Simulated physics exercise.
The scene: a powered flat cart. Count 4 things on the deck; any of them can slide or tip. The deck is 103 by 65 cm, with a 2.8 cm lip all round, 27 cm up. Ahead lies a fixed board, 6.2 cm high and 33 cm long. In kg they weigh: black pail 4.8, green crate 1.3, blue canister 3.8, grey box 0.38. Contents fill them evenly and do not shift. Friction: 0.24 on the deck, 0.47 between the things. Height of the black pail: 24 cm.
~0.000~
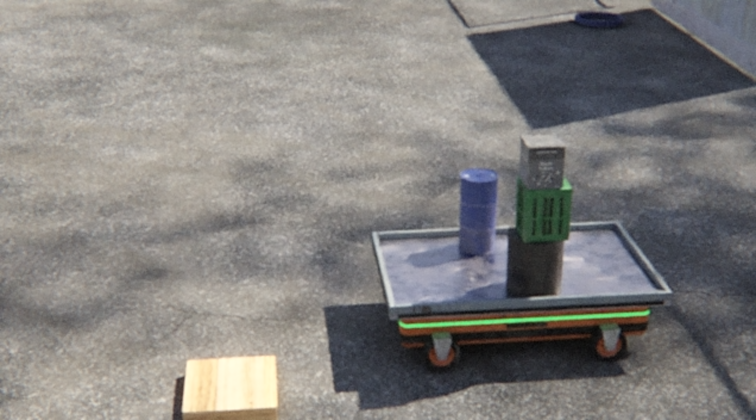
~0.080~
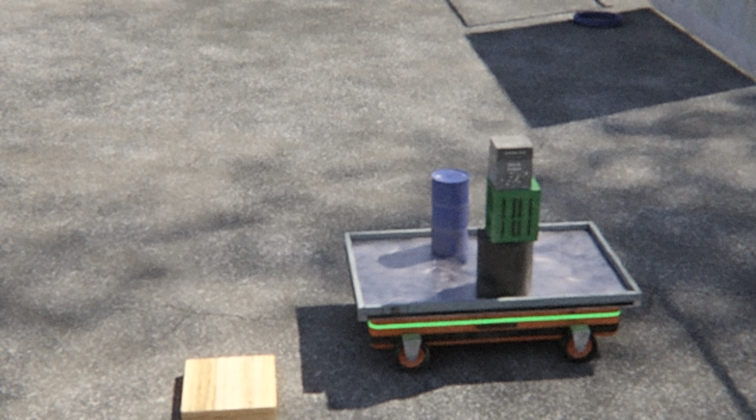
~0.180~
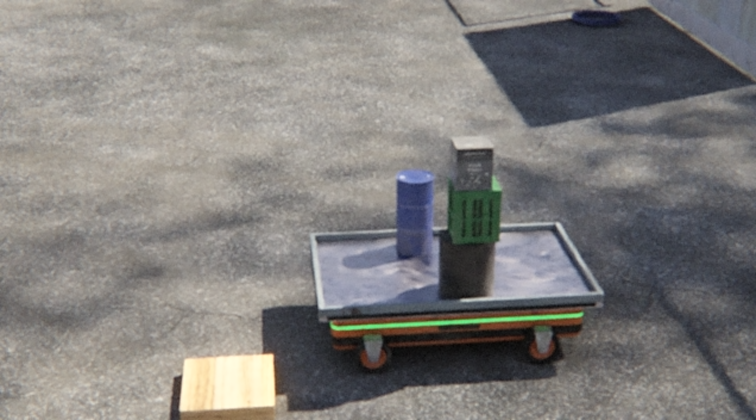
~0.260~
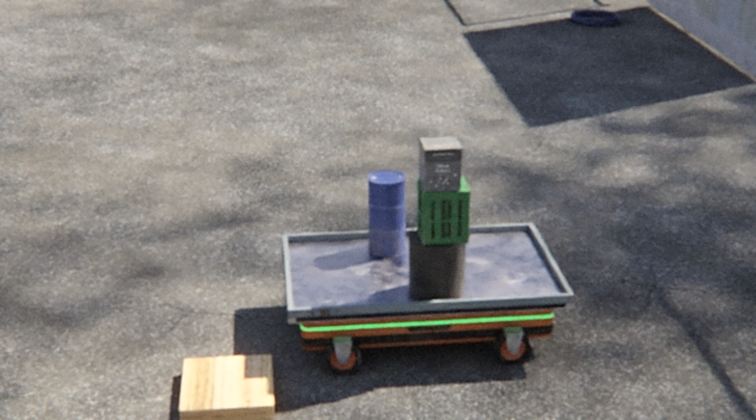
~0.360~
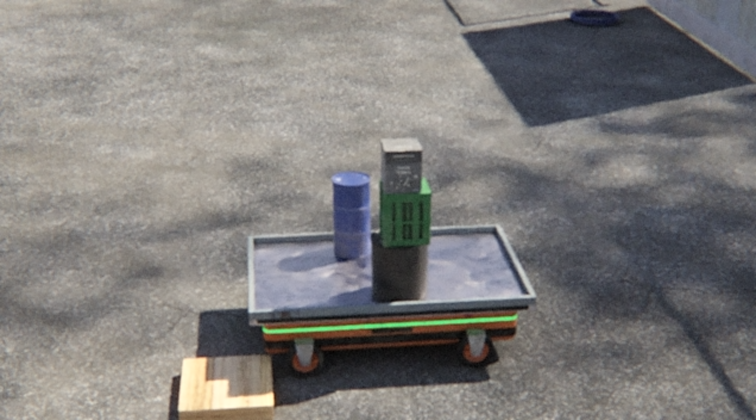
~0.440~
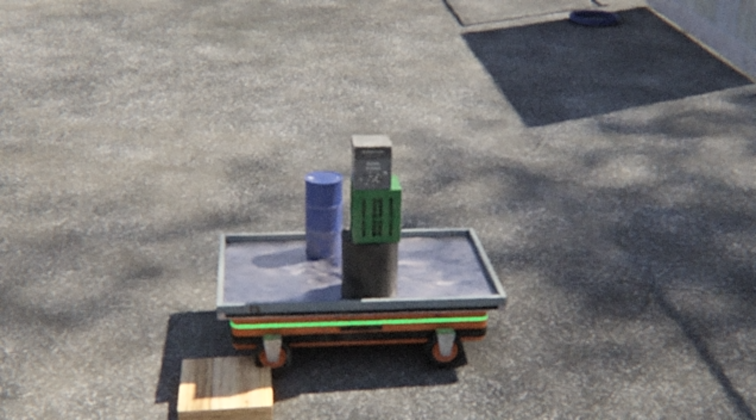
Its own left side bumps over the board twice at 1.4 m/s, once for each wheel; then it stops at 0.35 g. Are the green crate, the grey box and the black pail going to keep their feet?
The green crate topples; the grey box topples; the black pail keeps standing.
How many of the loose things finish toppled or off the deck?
In all, 2.
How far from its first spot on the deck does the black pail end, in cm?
Some 16 cm.
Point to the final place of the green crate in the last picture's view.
At about (9, 251).
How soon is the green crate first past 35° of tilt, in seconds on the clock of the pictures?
Near 0.9 s.
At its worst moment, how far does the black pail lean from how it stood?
About 14°.
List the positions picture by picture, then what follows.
In the first picture, cart 0 cm along; green crate (543, 208); grey box (542, 162); black pail (535, 261).
In the second picture, cart 11 cm along; blue canister (450, 212).
In the third picture, cart 25 cm along; blue canister (415, 213).
In the fourth picture, cart 36 cm along; blue canister (387, 214).
In the fifth picture, cart 50 cm along; blue canister (352, 215).
In the sixth picture, cart 62 cm along; green crate (375, 209); grey box (371, 162); black pail (370, 263).
By 0.64 s, cart 90 cm along; grey box tilted 14° near (317, 147); green crate tilted 13° near (320, 198); black pail tilted 9° near (302, 256).
By 0.94 s, cart 132 cm along; grey box tilted 66° near (264, 168); green crate tilted 66° near (227, 203); black pail 4 cm from its spot near (185, 260).
By 1.14 s, cart 160 cm along; grey box now off the deck; green crate upside down near (175, 234); black pail tilted 7° near (101, 262).
By 1.54 s, cart 208 cm along; green crate upside down near (55, 249); black pail 9 cm from its spot; blue canister 6 cm from its spot.
When it is over (2.3 s), off the deck and tipped over, grey box; lying over on the deck, green crate; not toppled but over 10 cm from the start, black pail and blue canister. End places, in pixels of the last picture, green crate near (9, 251), grey box near (228, 293).
